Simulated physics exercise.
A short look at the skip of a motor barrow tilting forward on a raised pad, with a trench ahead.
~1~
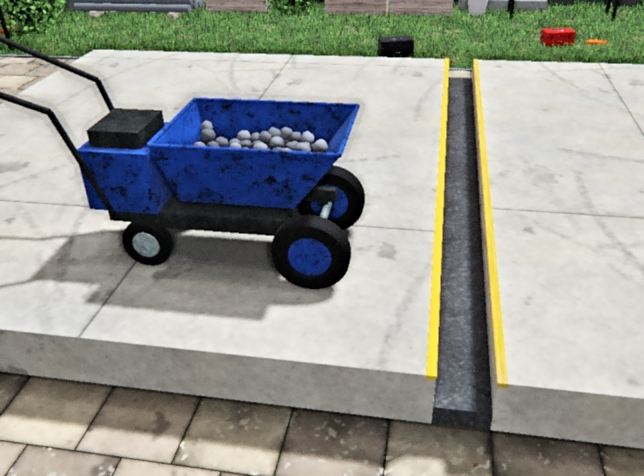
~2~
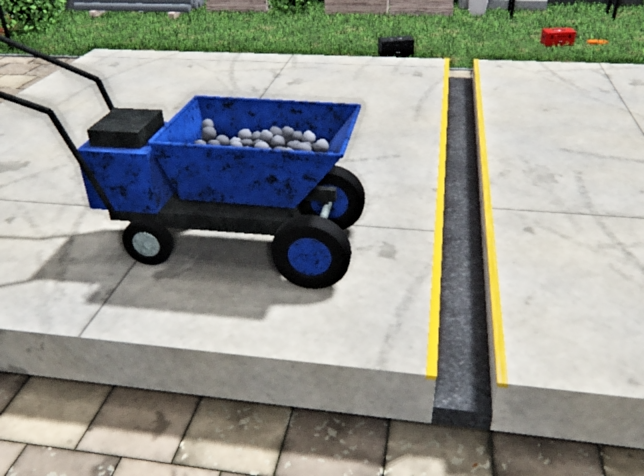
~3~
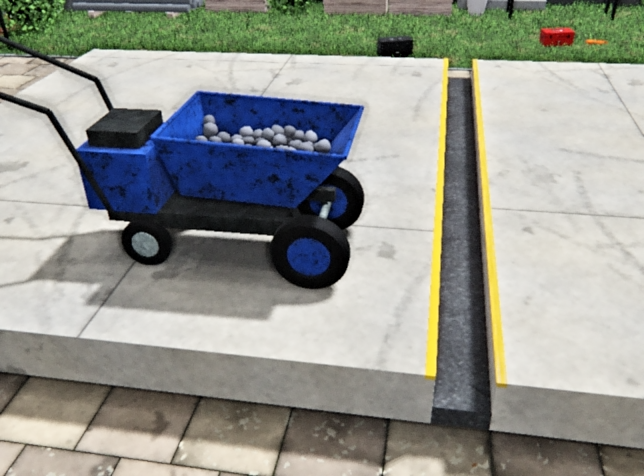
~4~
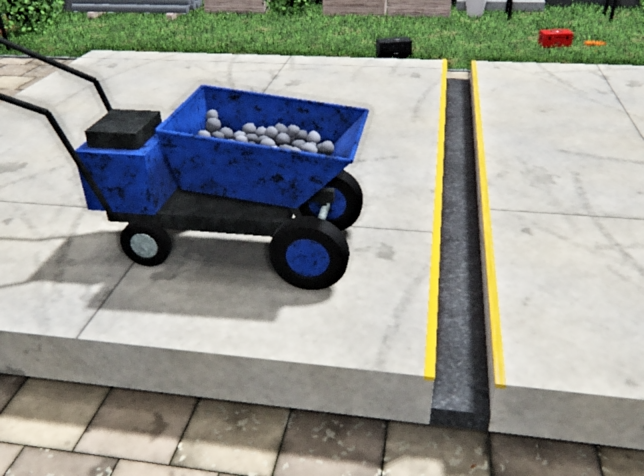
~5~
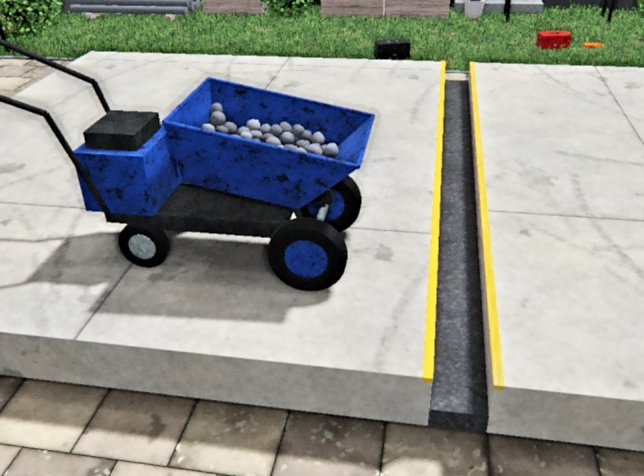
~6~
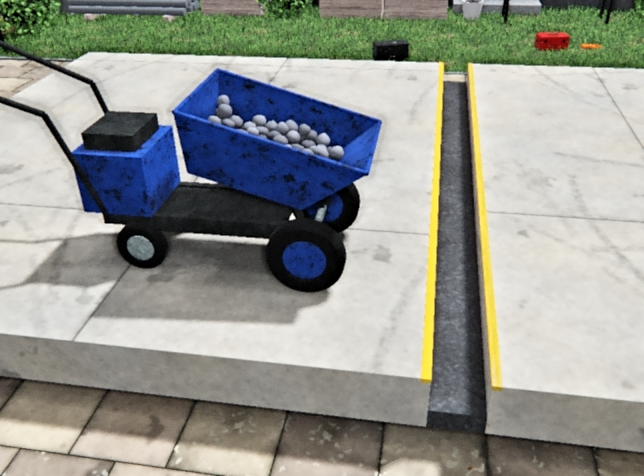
We see a blue motor barrow loaded with round grey cobbles standing on a raised concrete pad, left of a narrow yellow-edged trench. Its skip begins level, then gradually tilts forward to the right while the wheels stay in place.
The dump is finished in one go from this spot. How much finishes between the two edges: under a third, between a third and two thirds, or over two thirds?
It catches more than two thirds.
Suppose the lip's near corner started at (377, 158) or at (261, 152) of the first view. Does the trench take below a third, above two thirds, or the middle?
The first try: One to two thirds. The second: Under a third.
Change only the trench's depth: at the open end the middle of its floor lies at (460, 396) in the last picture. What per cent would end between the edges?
Near 70 %.
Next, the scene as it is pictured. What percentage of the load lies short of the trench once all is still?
Roughly 5 in a hundred.
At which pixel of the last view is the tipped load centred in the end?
Near (457, 283).
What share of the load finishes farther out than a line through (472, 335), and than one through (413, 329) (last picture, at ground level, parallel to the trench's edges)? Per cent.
First some 30, then 100 per cent.
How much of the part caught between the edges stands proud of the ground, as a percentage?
Roughly 20 in a hundred.
Just after the last frame, skip tipped steeply; every one in the skip.
A moment on, skip tipped steeply; almost all in the skip; just a few in or heaped over the trench; about a tenth falling.
Further on, skip tipped right over; roughly a quarter in the skip; just a few short of the trench; the larger part in or heaped over the trench; just a few beyond it.
When it is over, skip tipped right over; about a tenth short of the trench; almost all in or heaped over the trench; just a few beyond it.
